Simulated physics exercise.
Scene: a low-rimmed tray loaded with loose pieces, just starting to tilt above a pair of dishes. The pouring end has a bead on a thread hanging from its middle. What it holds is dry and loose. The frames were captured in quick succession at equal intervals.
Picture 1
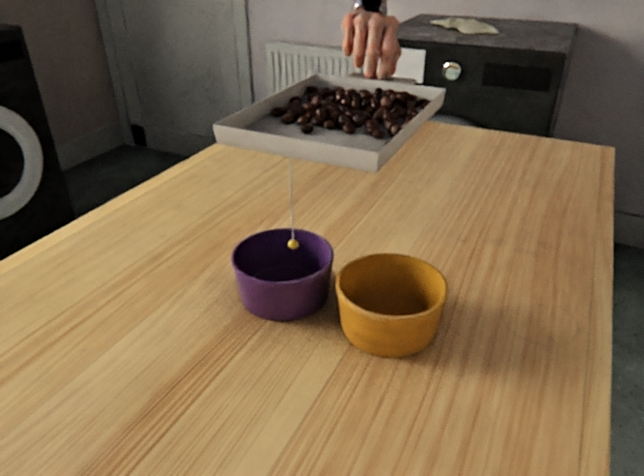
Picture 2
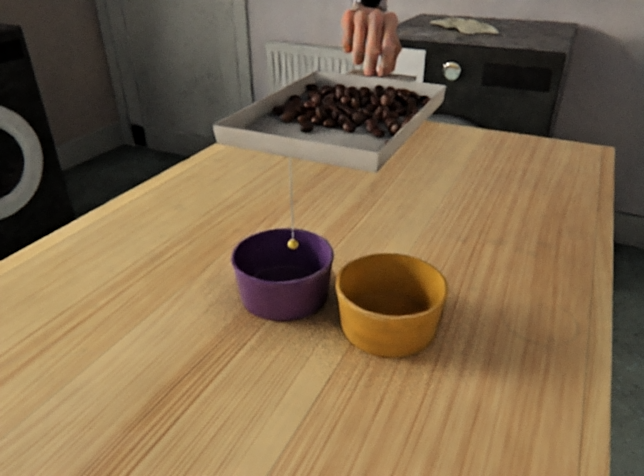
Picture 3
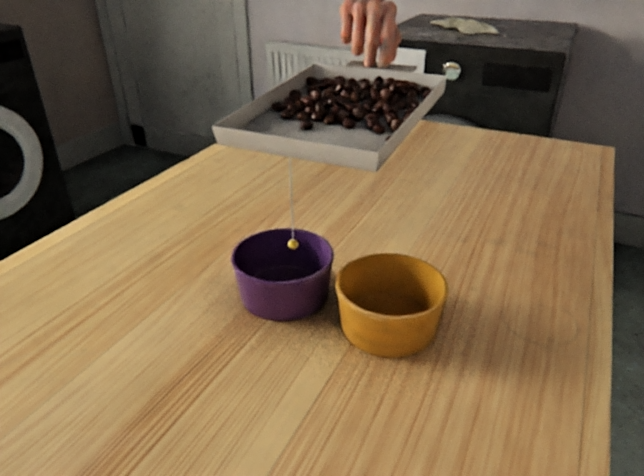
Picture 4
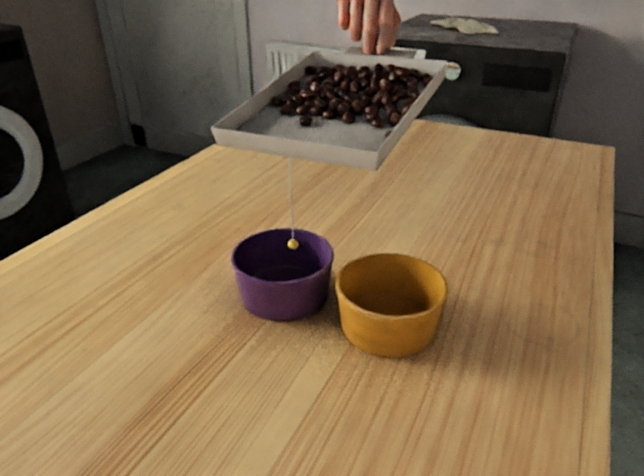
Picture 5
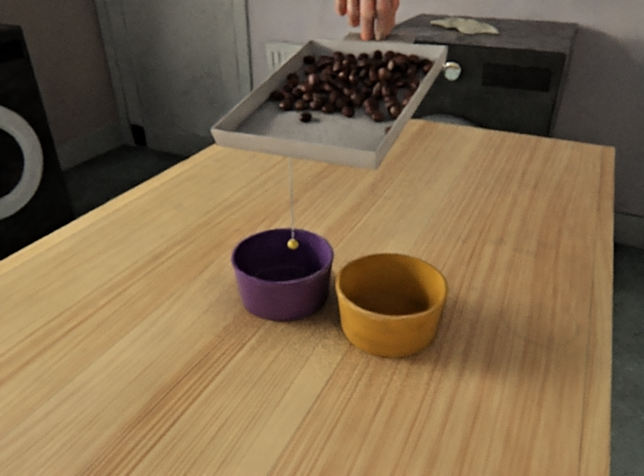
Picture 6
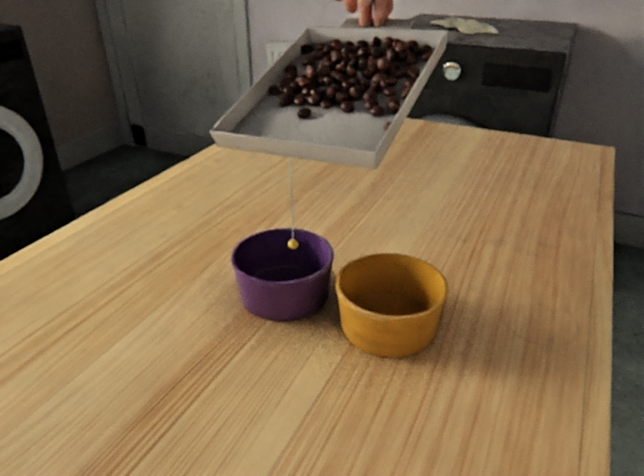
On a wooden table stood a purple dish and a yellow one, with a bead hanging on a thread, while a hand gradually tilted a tray of dark brown pieces above them, lowest at its left corner.
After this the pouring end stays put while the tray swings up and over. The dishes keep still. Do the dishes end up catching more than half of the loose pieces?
No.
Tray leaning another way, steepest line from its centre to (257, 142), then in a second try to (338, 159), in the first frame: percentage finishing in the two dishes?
20 per cent, then 60 per cent.
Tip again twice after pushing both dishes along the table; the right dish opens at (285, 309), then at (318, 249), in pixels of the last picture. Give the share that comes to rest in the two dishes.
Close to 60 in a hundred, then close to 0 in a hundred.
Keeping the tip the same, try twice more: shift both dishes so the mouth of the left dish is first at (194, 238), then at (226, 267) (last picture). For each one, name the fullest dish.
Well, the first go goes to the rightmost dish, and the second to the leftmost dish.
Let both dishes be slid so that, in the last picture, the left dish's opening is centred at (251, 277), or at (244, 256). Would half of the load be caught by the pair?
At place one the greater share; at place two the greater share.
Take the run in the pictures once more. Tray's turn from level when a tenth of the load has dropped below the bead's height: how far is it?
About 75 degrees.
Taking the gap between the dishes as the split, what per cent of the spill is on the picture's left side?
Close to 100 per cent of the spill, I think.
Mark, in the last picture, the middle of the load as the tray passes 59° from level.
Somewhere near pixel (283, 120).
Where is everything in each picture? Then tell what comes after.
In the first frame, corners of the pouring end (216, 124) and (377, 152), level; middle of the load (356, 106), flat chocolate drops; left dish (258, 296); right dish (371, 331); bead on its thread (293, 244).
In the second frame, corners of the pouring end (215, 125) and (377, 152), level; middle of the load (356, 104).
In the third frame, corners of the pouring end (215, 126) and (377, 151), tipped barely, lowest at the left corner; middle of the load (356, 98).
In the fourth frame, corners of the pouring end (214, 127) and (376, 151), tipped a little, lowest at the left corner; middle of the load (355, 89).
In the fifth frame, corners of the pouring end (213, 129) and (375, 151), tipped a little, lowest at the left corner; middle of the load (354, 80).
In the sixth frame, corners of the pouring end (212, 130) and (374, 151), tipped clearly, lowest at the left corner; middle of the load (352, 71); left dish (258, 296); right dish (371, 331).
Just after the last frame, tray tipped steeply; almost all on the tray; just a few in the air.
A moment on, tray tipped right over; roughly two thirds on the tray; about a tenth in the left dish; roughly a quarter outside both; about a tenth in the air.
Further on, tray tipped past a quarter turn; roughly a quarter in the left dish; the larger part outside both.
When it is over, tray tipped past a quarter turn; not one in the right dish; roughly a quarter in the left dish; the larger part outside both.
